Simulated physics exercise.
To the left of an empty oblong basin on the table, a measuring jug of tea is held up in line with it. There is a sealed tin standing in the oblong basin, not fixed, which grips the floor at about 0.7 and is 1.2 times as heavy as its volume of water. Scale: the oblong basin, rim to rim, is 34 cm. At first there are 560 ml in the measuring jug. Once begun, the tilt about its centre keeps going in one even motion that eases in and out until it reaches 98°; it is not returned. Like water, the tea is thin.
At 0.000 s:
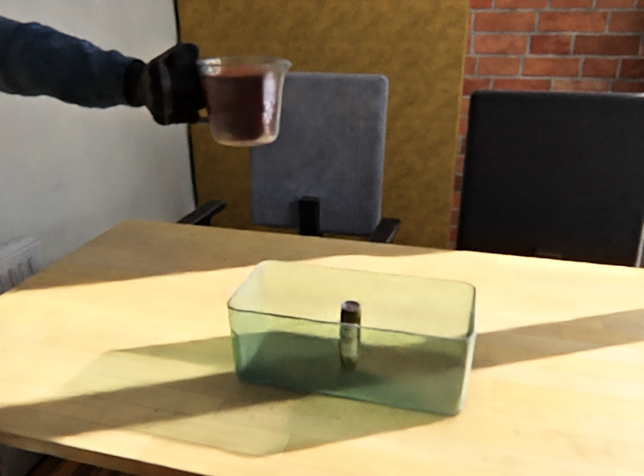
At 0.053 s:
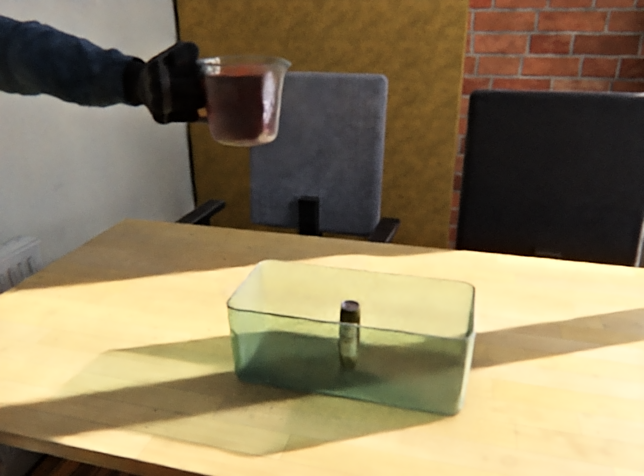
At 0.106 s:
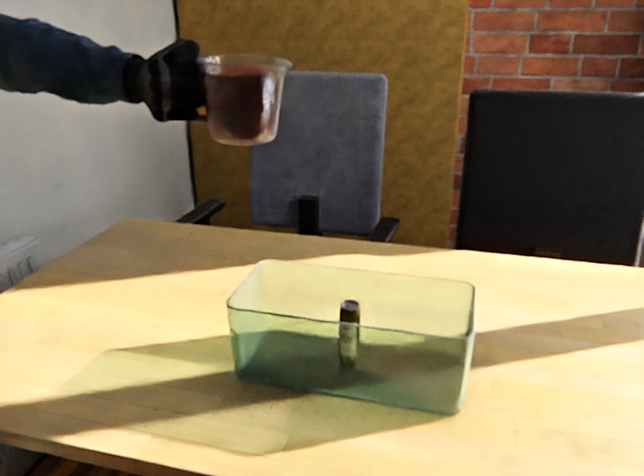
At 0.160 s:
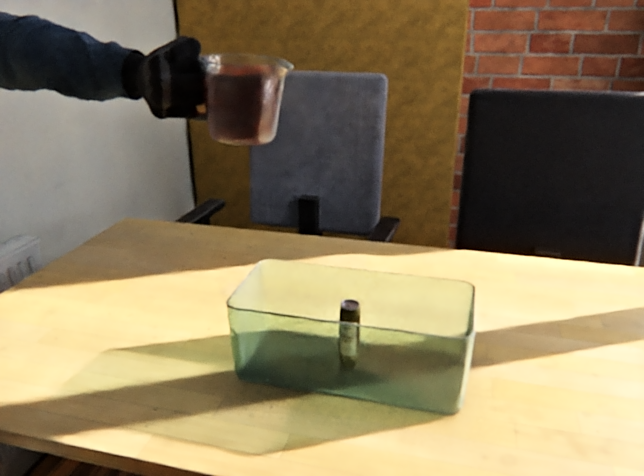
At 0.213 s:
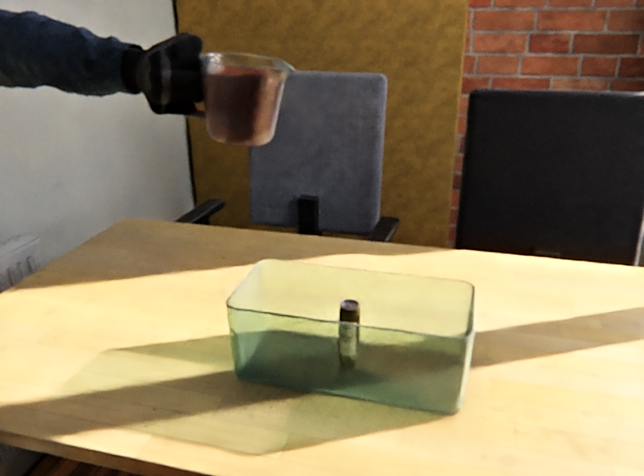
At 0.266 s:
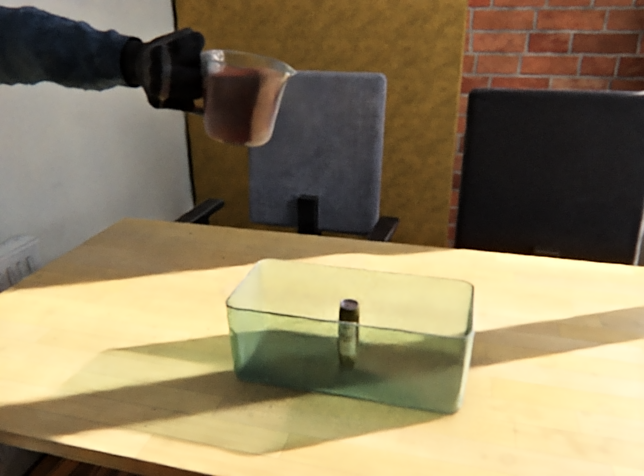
The clip shows a dark-gloved hand holding a glass measuring jug of tea above and left of a clear oblong basin with a small tin, then gradually tilting the jug slightly to the right.
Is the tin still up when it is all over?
Yes, the tin stays standing.
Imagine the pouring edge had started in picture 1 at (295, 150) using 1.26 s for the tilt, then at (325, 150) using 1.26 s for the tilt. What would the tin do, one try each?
In the first try it remains standing; in the second it remains standing.
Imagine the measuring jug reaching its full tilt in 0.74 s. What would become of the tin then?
In that case the tin stays vertical.
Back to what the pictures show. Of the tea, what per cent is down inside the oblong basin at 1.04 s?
Around 46 per cent of the whole.
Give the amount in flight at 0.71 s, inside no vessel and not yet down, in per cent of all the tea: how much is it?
Around 22 in a hundred.
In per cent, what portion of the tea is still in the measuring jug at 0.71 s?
76 %.
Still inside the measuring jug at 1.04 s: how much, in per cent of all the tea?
Around 22 in a hundred is still there.
After 0.71 s the tilt is 59° and 75 per cent is still to pour; the tin stands where it began.
After 1.04 s the tilt is 91° and 22 per cent is still to pour; the tin stands where it began.
After 1.39 s the tilt is 98° and 1 per cent is still to pour; the tin stands where it began.
After 1.76 s the tilt is 98° and 0 per cent is still to pour; the tin stands where it began.
In the end the tin stands where it began.
